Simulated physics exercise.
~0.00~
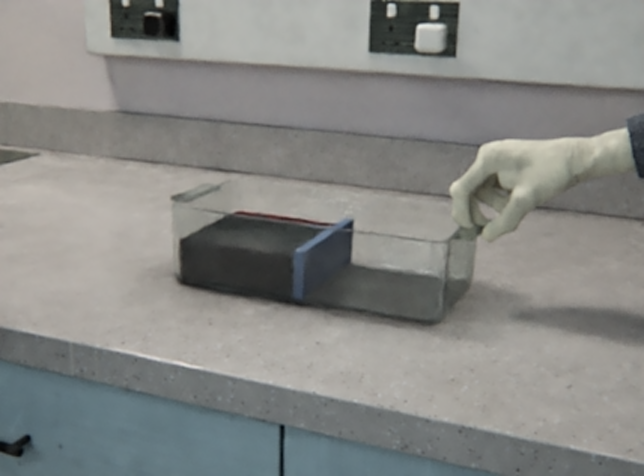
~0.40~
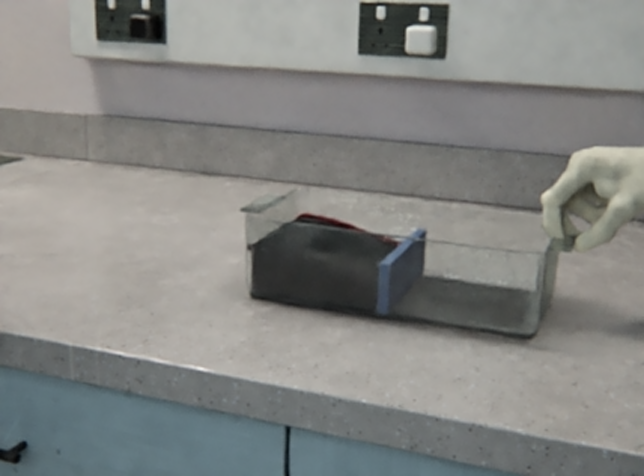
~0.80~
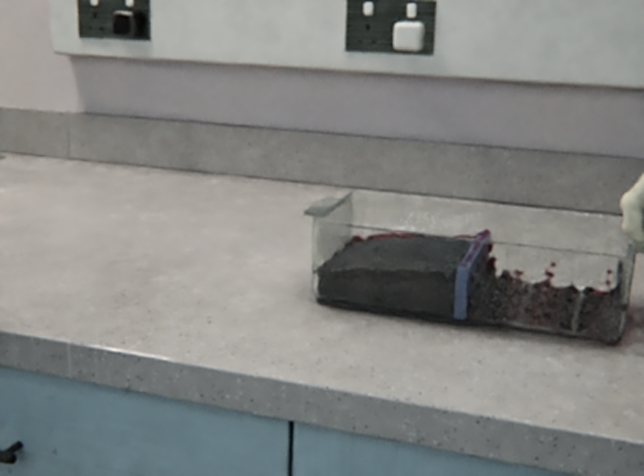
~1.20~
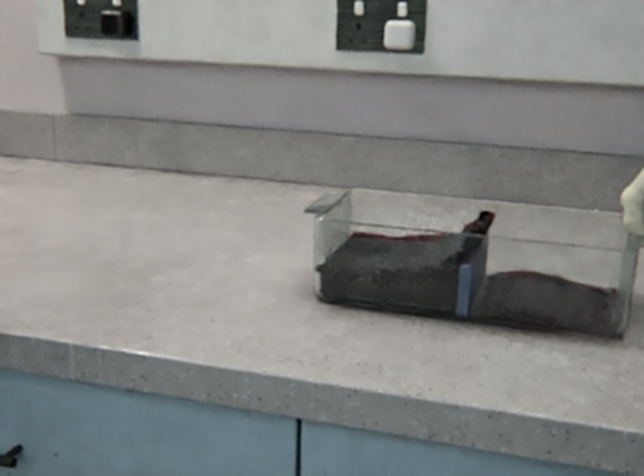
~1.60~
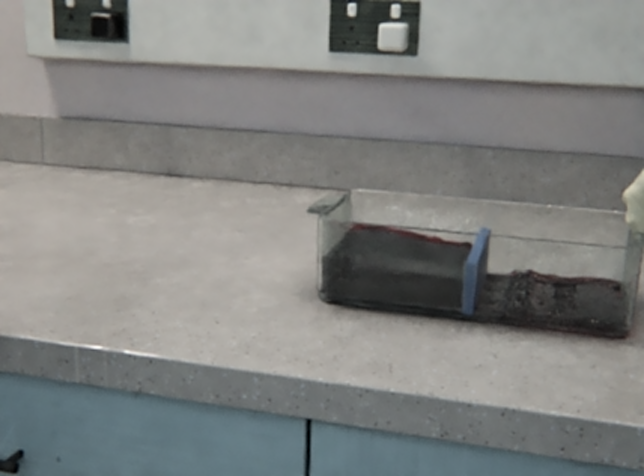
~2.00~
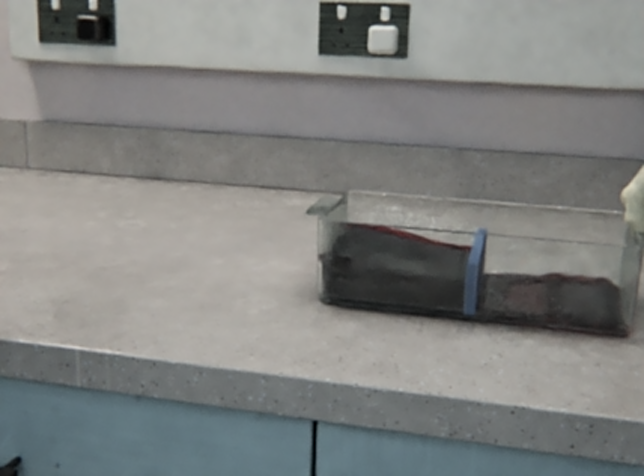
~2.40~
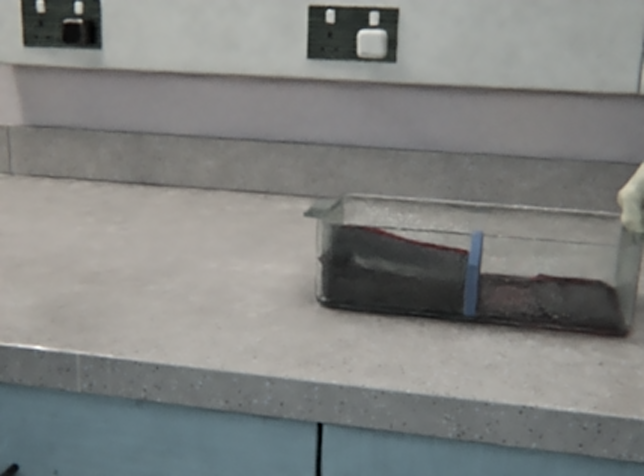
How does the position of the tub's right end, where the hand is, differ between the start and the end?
At the start the tub's right end is a little right of the middle of the view, with the whole hand visible. By the end it is much further right, close to the edge of the view, with only a small part of the hand still showing.
On a speckled grey counter above blue cupboards, seen from the front and slightly above, a clear oblong tub holds dark, red-edged liquid to the left of a blue divider. A pale hand at the tub's right end pulls it to the right, while the view drifts slightly sideways. As the tub nears the right edge of the view, liquid surges over the divider and splashes into the empty right part. The tub then stays put while the liquid sloshes and calms. It ends with a shallower dark layer on the right and most of the liquid still on the left.
